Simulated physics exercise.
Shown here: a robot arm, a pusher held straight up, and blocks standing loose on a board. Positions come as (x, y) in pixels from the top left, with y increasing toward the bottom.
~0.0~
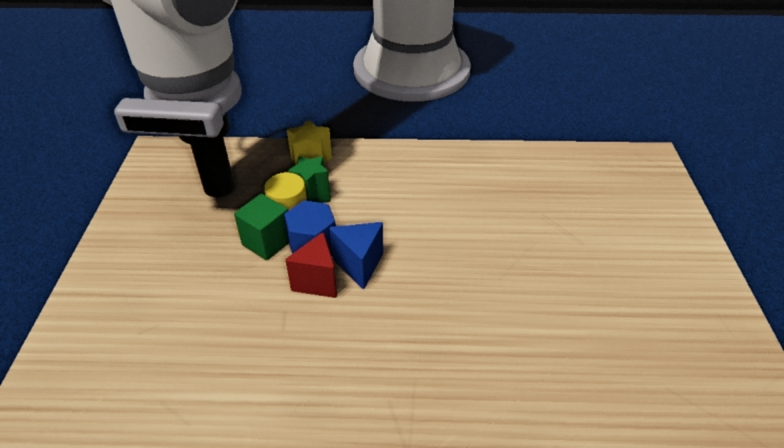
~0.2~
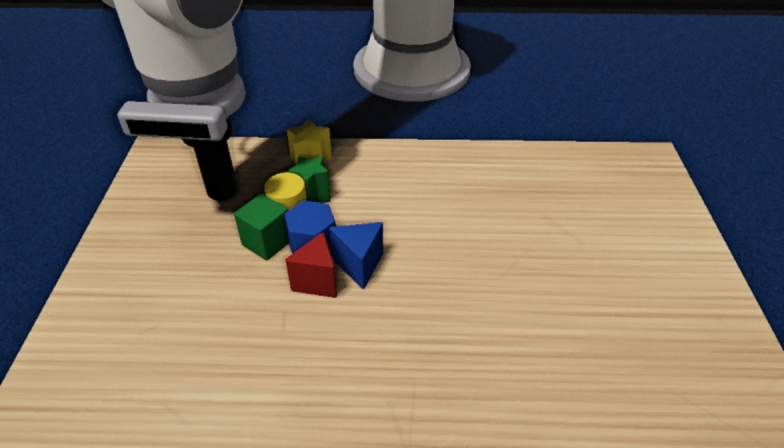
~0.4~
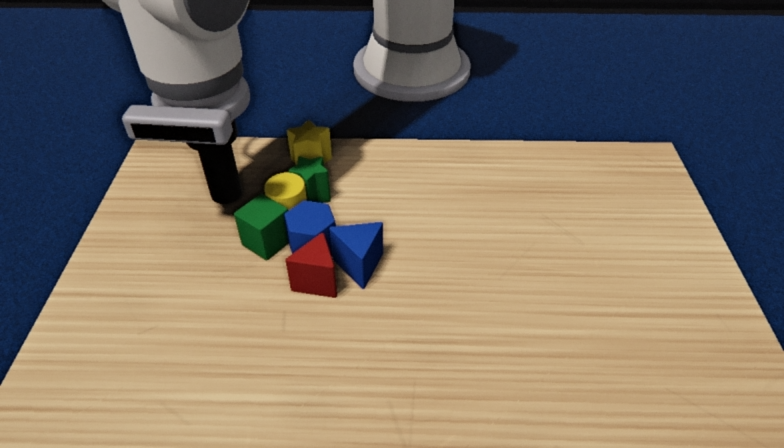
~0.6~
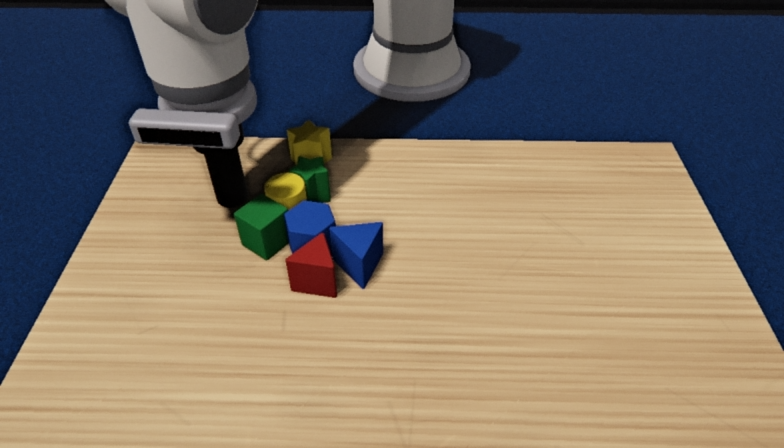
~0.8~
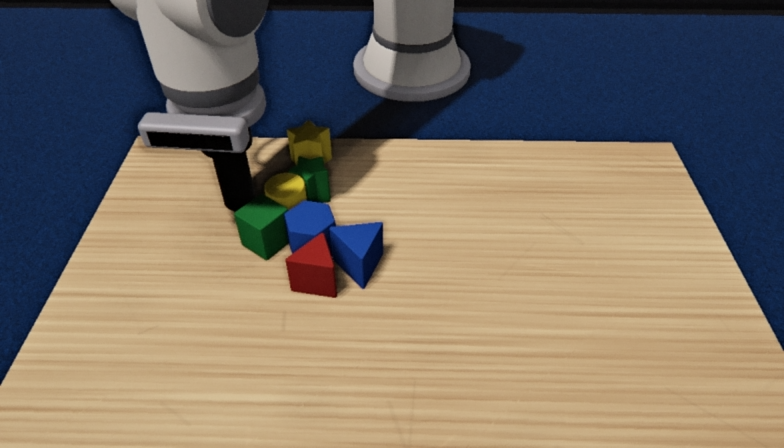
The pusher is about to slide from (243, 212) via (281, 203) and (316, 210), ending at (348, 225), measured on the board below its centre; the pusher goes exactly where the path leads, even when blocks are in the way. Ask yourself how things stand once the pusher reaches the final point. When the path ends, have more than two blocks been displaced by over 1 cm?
I believe so.
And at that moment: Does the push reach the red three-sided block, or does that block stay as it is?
It is moved from its place.
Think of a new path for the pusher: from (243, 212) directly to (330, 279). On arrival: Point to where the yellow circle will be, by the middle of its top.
Put as a pixel place, it's (304, 190).
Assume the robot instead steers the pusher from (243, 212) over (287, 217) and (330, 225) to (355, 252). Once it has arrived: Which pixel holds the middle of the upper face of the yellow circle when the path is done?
It should be at about (380, 196).
The first path, step by step. One third of the way, pusher at (280, 192); yellow circle at (300, 187); green star block at (312, 165), turned 20° anticlockwise.
Two thirds of the way, pusher at (316, 200); yellow circle at (330, 200); green star block at (336, 165), turned 65° anticlockwise; blue hexagon at (317, 232), turned 30° clockwise; red three-sided block at (311, 264), turned 25° clockwise; blue three-sided block at (364, 242), turned 35° anticlockwise.
At the end, pusher at (348, 214); yellow circle at (356, 218); green star block at (339, 165), turned 85° anticlockwise; blue hexagon at (317, 238), turned 45° clockwise; red three-sided block at (310, 268), turned 40° clockwise; blue three-sided block at (367, 246), turned 30° anticlockwise.
